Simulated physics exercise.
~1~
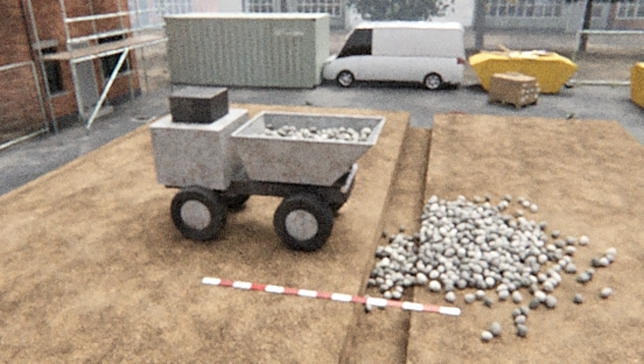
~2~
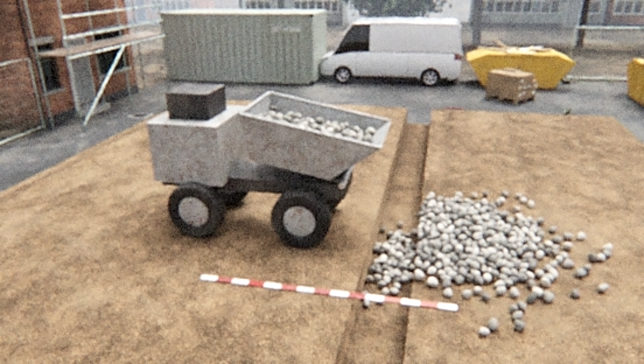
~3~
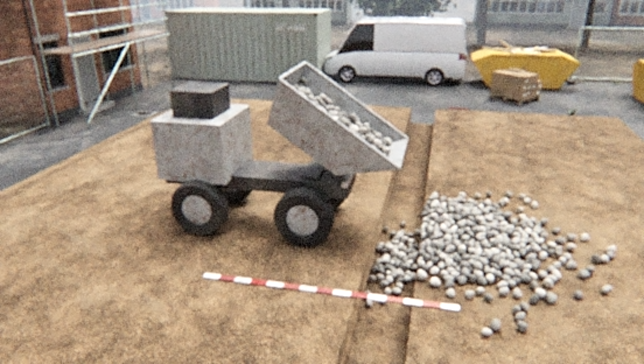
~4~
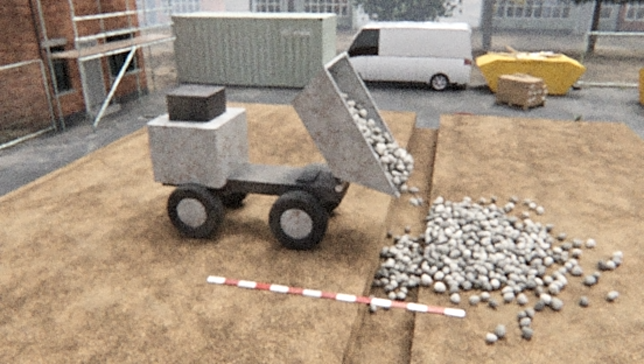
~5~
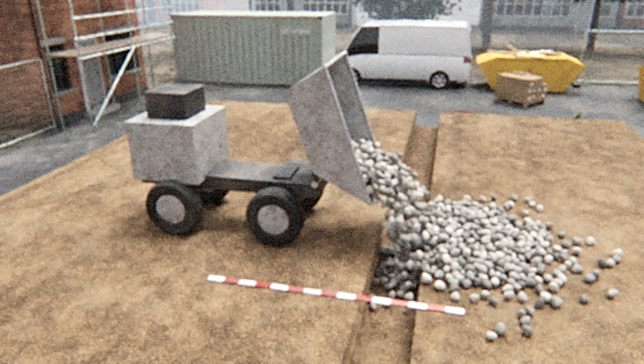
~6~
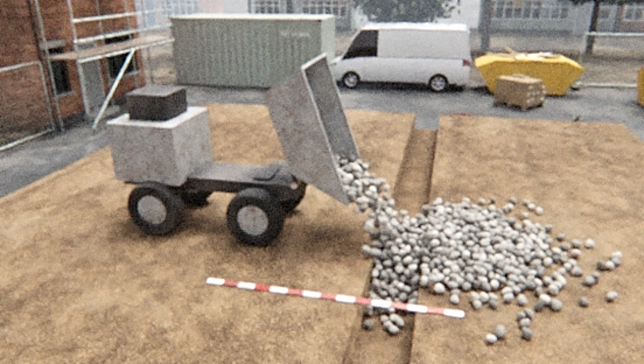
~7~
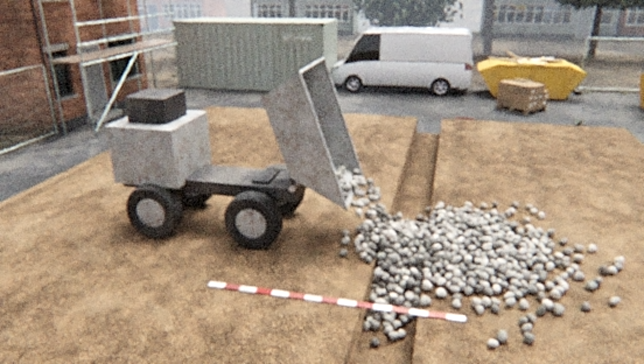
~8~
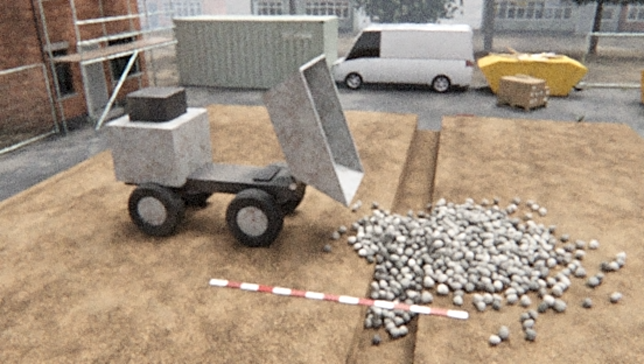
A grey dumper tilted its skip up toward the right and rolled back to the left as the rounded stones slid out, filling part of the trench and merging with the earlier heap, until the raised skip stood empty and still.
